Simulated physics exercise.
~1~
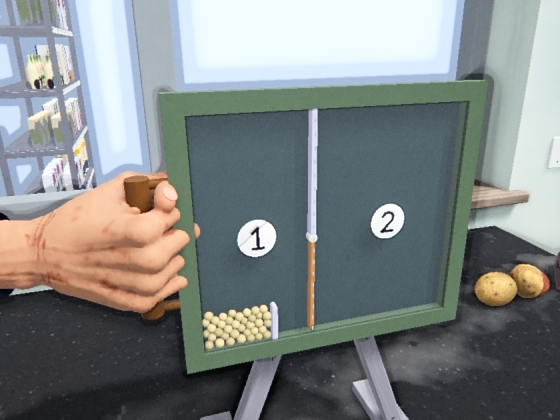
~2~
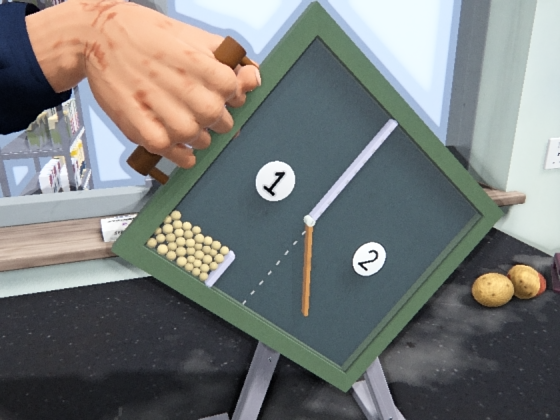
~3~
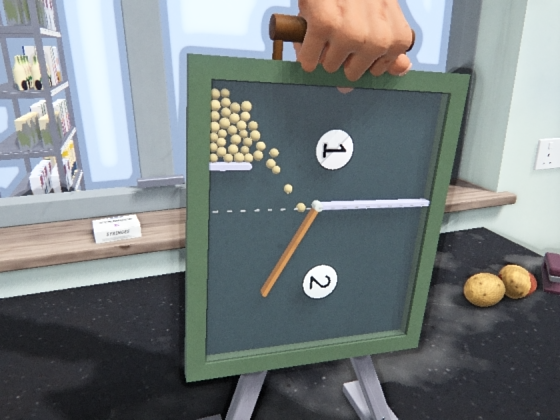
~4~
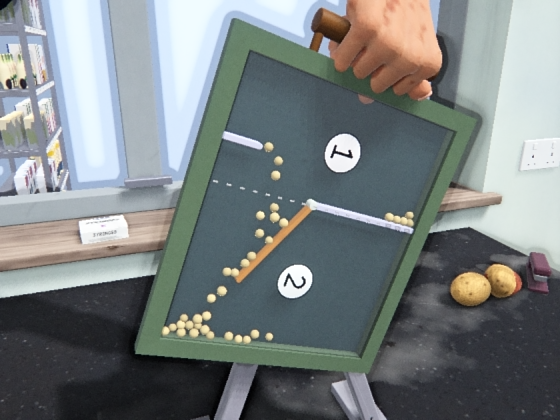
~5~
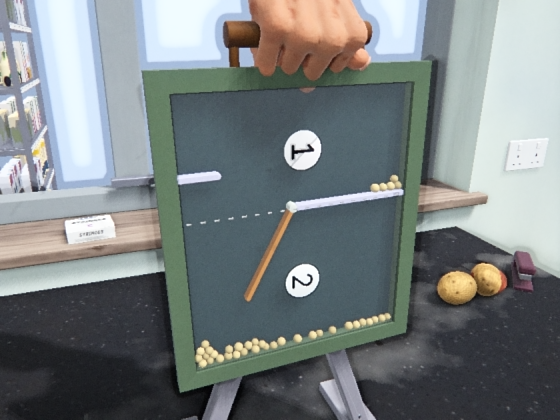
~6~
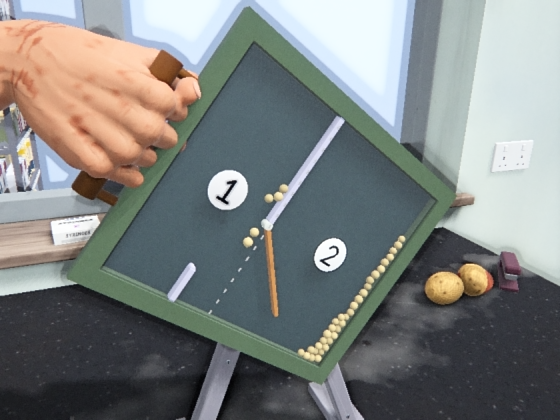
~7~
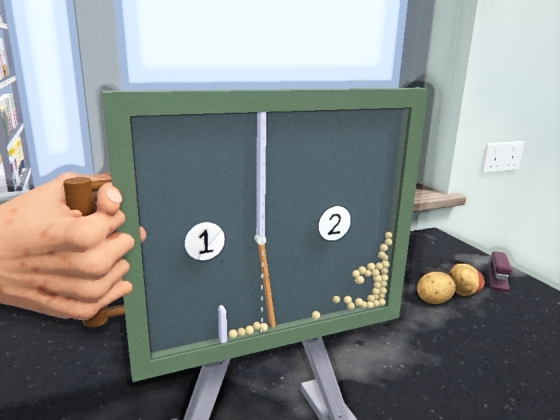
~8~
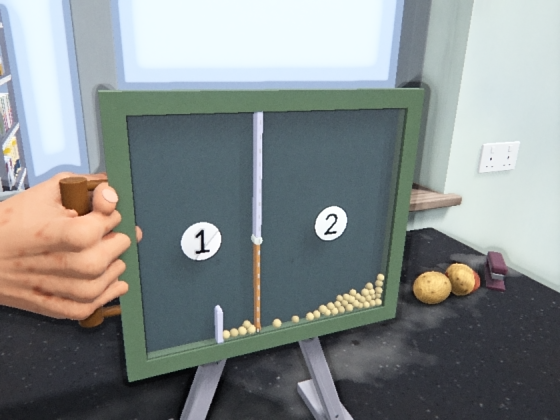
A hand turned a green-framed box clockwise by its handle, sending pale beans tumbling from side one past a swinging orange flap into side two, then swung it back level, where most beans settled in side two and the flap hung shut.
